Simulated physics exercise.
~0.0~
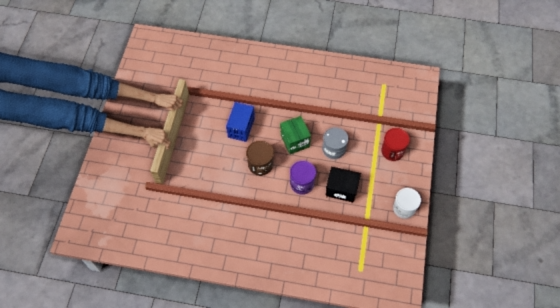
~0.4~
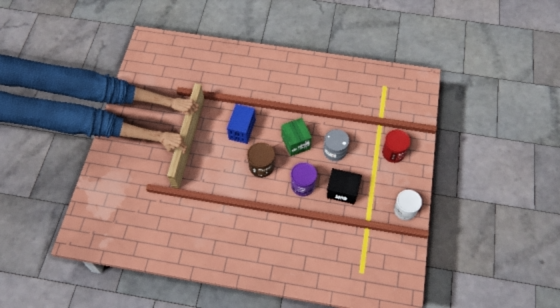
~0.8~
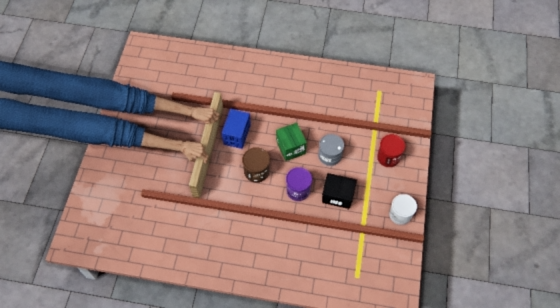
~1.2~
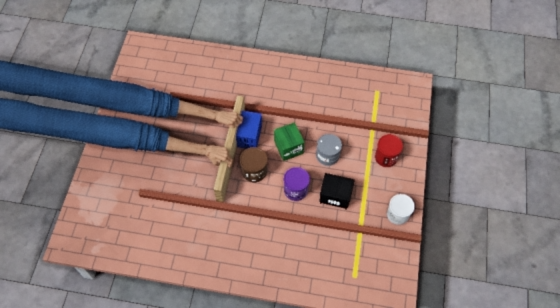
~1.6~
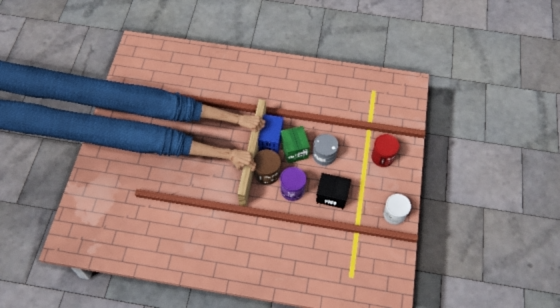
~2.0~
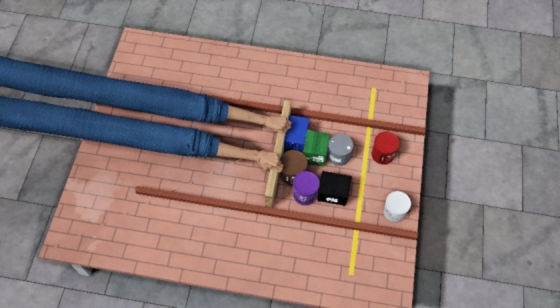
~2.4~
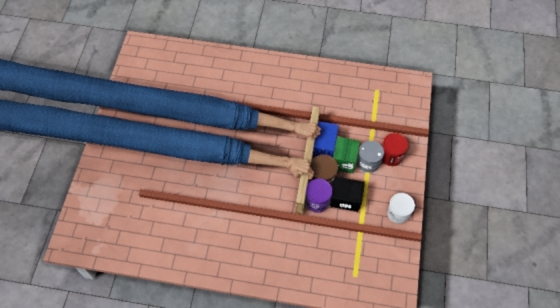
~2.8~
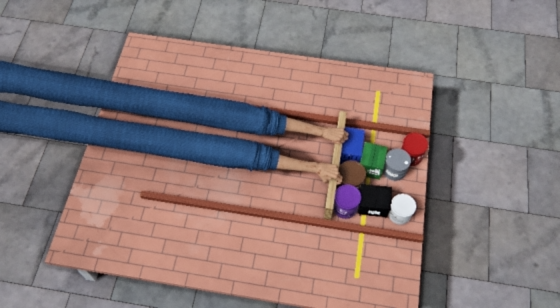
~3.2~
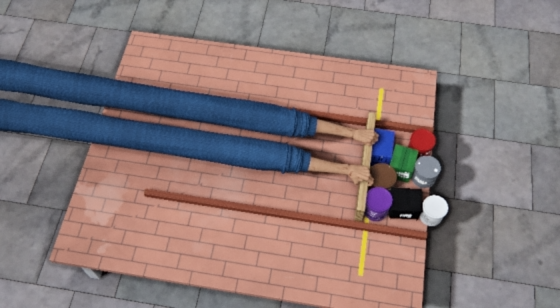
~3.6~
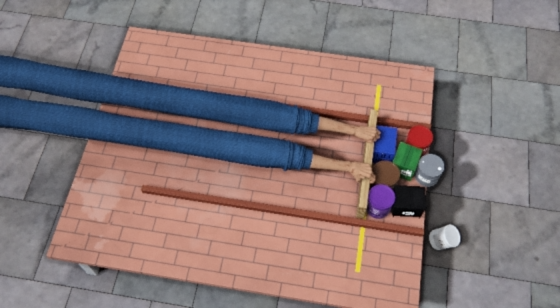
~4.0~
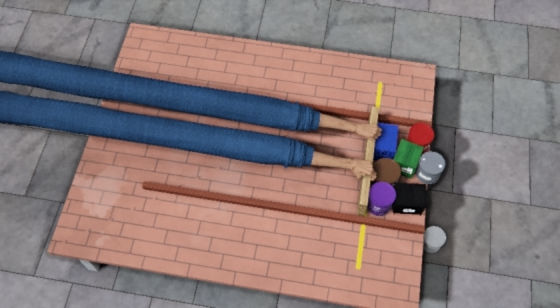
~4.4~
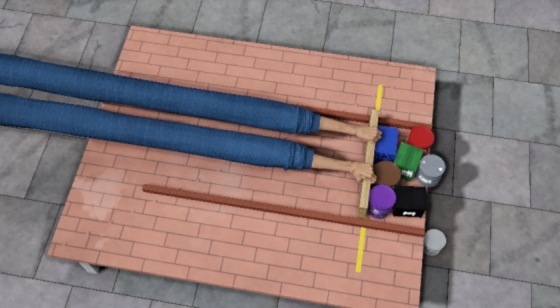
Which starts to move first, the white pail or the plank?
The plank starts to move first. The white pail stays still until the plank has pushed the bunched group most of the way to the right.
To begin with, two hands hold a plank upright at the left of a low brick-patterned platform, with eight coloured parcels and tubs standing between two battens. The hands push the plank to the right, and it meets the blue crate and then the brown pail. These are driven into the others, and the whole group bunches up as it slides past the yellow tape. The plank stops at the tape, with the load crowded at the right edge. The white pail tips over that edge and drops to the paving, while the other seven stay on the platform.
